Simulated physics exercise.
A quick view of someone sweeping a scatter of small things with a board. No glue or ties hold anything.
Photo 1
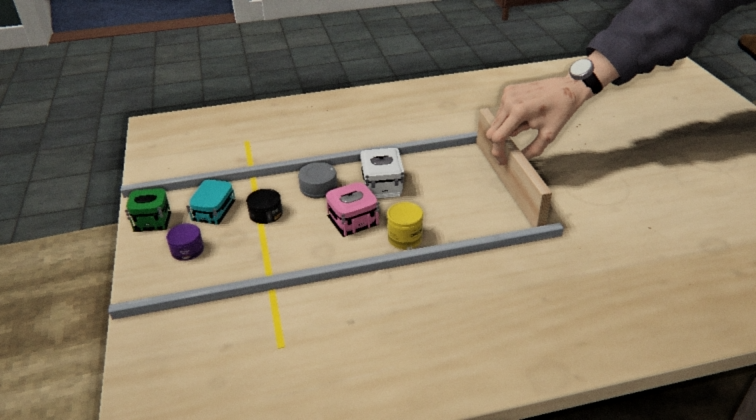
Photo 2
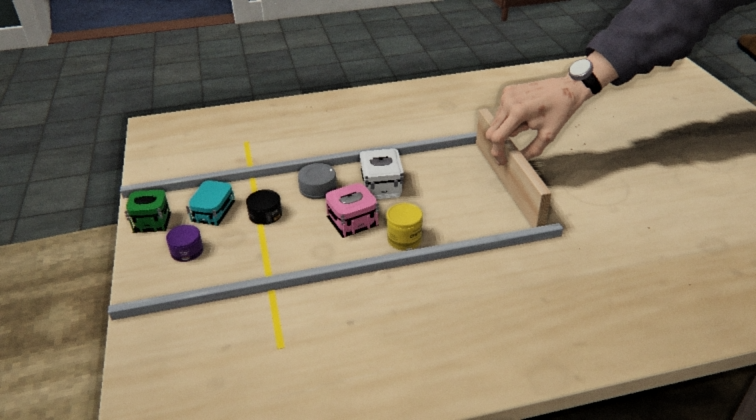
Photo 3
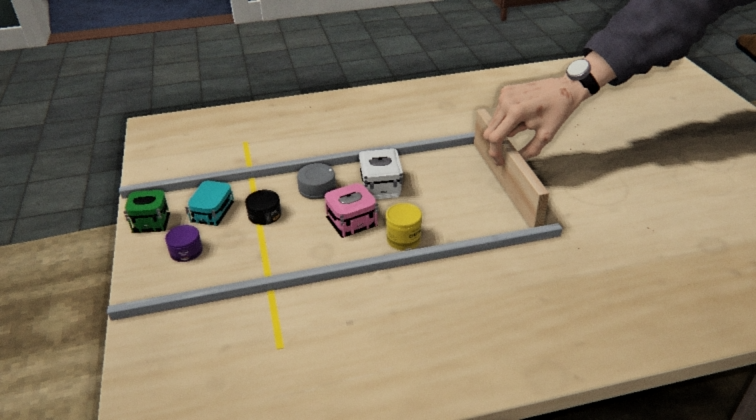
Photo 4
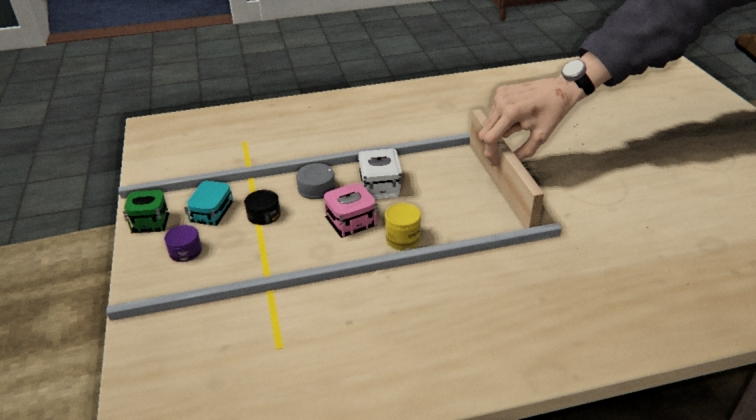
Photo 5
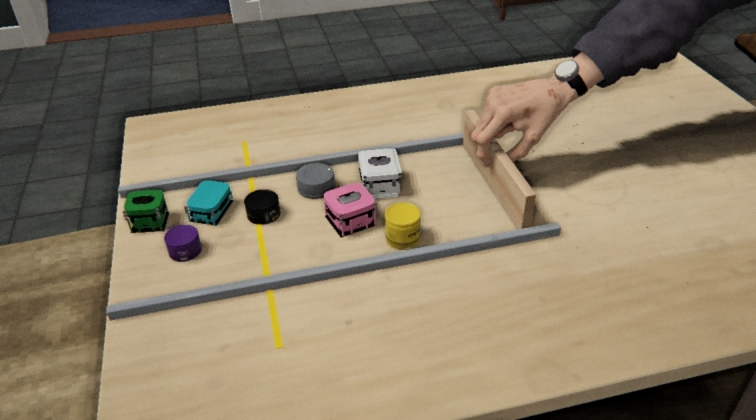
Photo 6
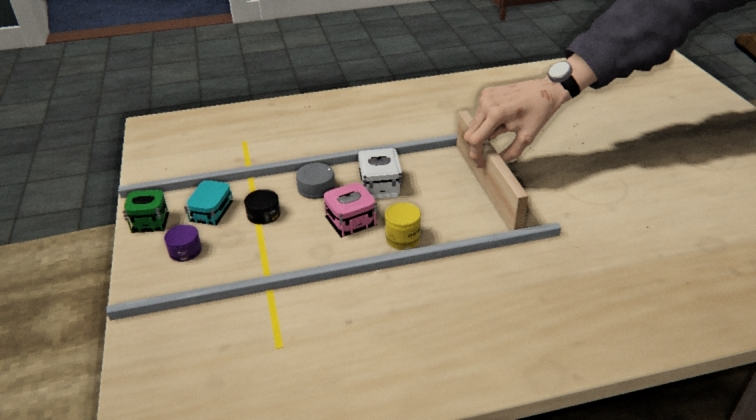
A hand slid a wooden board slowly a short way left between two gray rails, toward a scatter of small colorful cases and tubs around a yellow tape line, which all stayed put.
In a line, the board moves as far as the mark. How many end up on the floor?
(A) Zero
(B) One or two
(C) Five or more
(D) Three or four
A, zero.
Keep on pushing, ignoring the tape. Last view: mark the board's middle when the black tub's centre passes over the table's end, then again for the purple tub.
The middle is at (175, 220) when it's the black tub, and at (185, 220) when it's the purple tub.
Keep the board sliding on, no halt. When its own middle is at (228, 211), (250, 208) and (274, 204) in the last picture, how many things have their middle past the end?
Respectively 1, 0 and 0.
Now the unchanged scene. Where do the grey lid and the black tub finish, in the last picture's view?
Near (195, 196) and (199, 221).
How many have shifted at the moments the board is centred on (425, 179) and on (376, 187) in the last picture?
By then 0, and 4.
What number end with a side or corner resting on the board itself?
It's touching 3 at the end.
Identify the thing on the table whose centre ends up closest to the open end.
It's the green case.
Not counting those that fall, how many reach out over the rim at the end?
Counting them gives 1.
A little later, none off yet; green case at rest near (147, 211); purple tub at rest near (183, 243); turquoise case at rest near (210, 203).
When it is over, the number that fall off is zero.
